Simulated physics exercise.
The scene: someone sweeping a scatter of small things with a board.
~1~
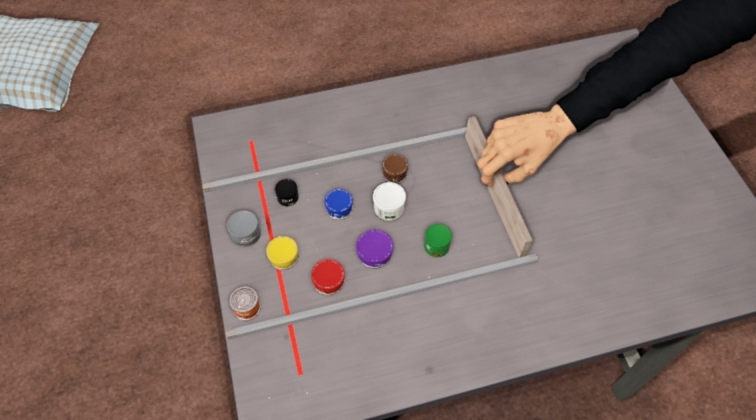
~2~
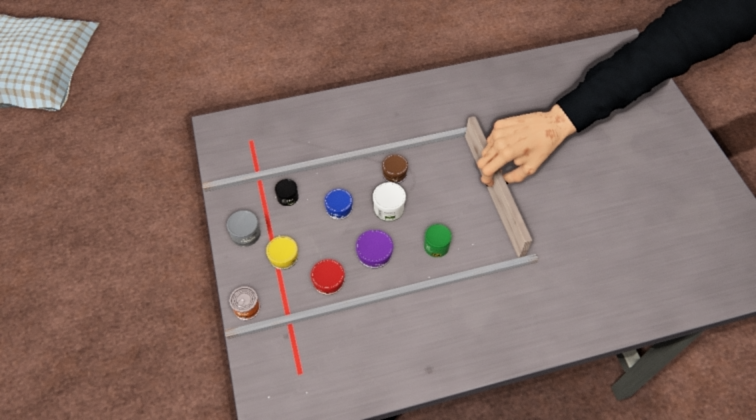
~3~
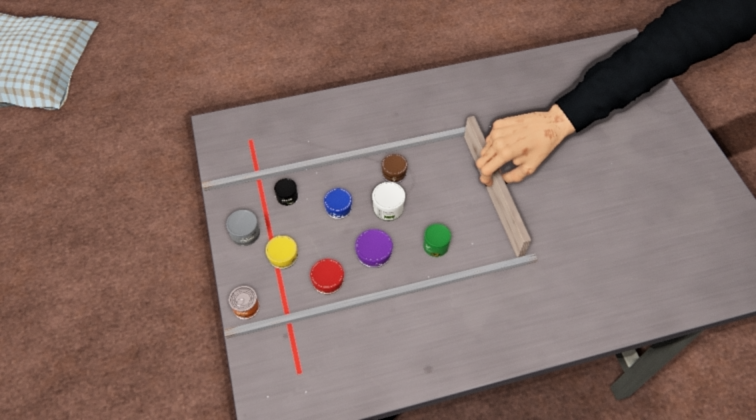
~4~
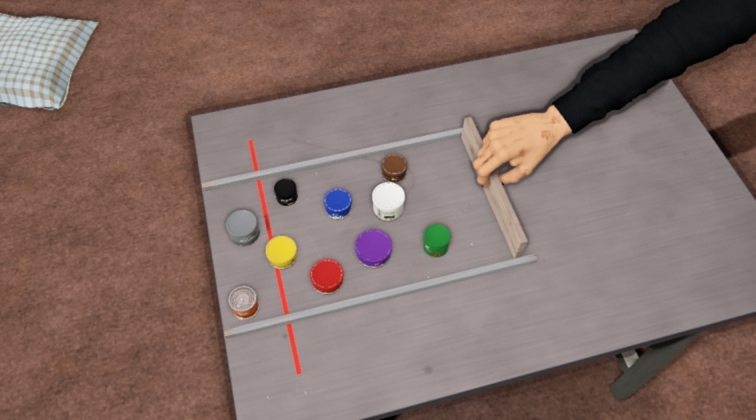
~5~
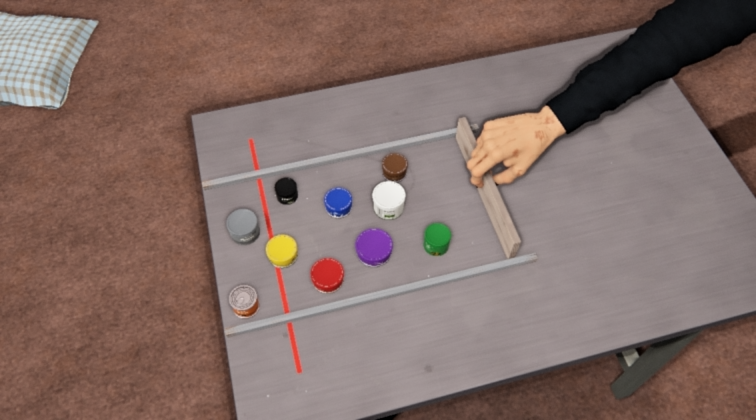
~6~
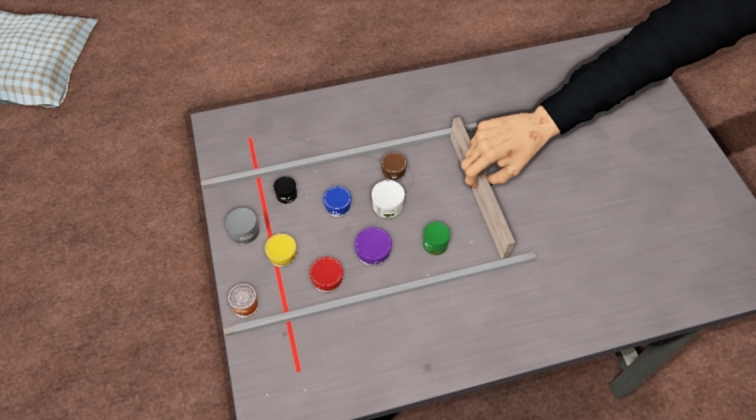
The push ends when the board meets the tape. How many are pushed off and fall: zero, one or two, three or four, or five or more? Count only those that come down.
The number that fall off is one or two.
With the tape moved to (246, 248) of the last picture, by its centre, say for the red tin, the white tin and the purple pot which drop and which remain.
The red tin tumbles off; the white tin does not fall; the purple pot remains up.
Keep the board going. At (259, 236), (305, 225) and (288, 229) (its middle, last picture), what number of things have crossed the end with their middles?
In that order 3, 0 and 0.
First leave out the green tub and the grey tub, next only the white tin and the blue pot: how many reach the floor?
First 0, then 0.
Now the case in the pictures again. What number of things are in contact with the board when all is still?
That makes 4.
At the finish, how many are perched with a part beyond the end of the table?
That would be 2.
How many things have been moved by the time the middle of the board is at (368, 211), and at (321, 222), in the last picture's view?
First 5, then 8.
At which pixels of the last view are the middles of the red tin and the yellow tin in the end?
The red tin at (244, 307), the yellow tin at (223, 260).
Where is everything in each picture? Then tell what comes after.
The first frame shows orange tin (245, 304); grey tub (244, 229); yellow tin (283, 253); board (496, 184); tape (273, 245).
The second frame shows grey tub (244, 229); white tin (389, 202).
The third frame shows yellow tin (282, 252); red tin (327, 277).
The fourth frame shows orange tin (244, 303); blue pot (338, 204).
The fifth frame shows grey tub (244, 227); black tub (287, 191).
The sixth frame shows orange tin (244, 301); grey tub (243, 226); yellow tin (282, 251); board (480, 186); tape (272, 242).
Soon after, none off yet; orange tin at rest near (244, 301); grey tub at rest near (243, 226); yellow tin at rest near (282, 251).
Then, none off yet; orange tin at rest near (244, 301); grey tub at rest near (243, 226); yellow tin moved about its own width near (262, 253).
By the end, the number that fall off is one or two; fallen, orange tin.
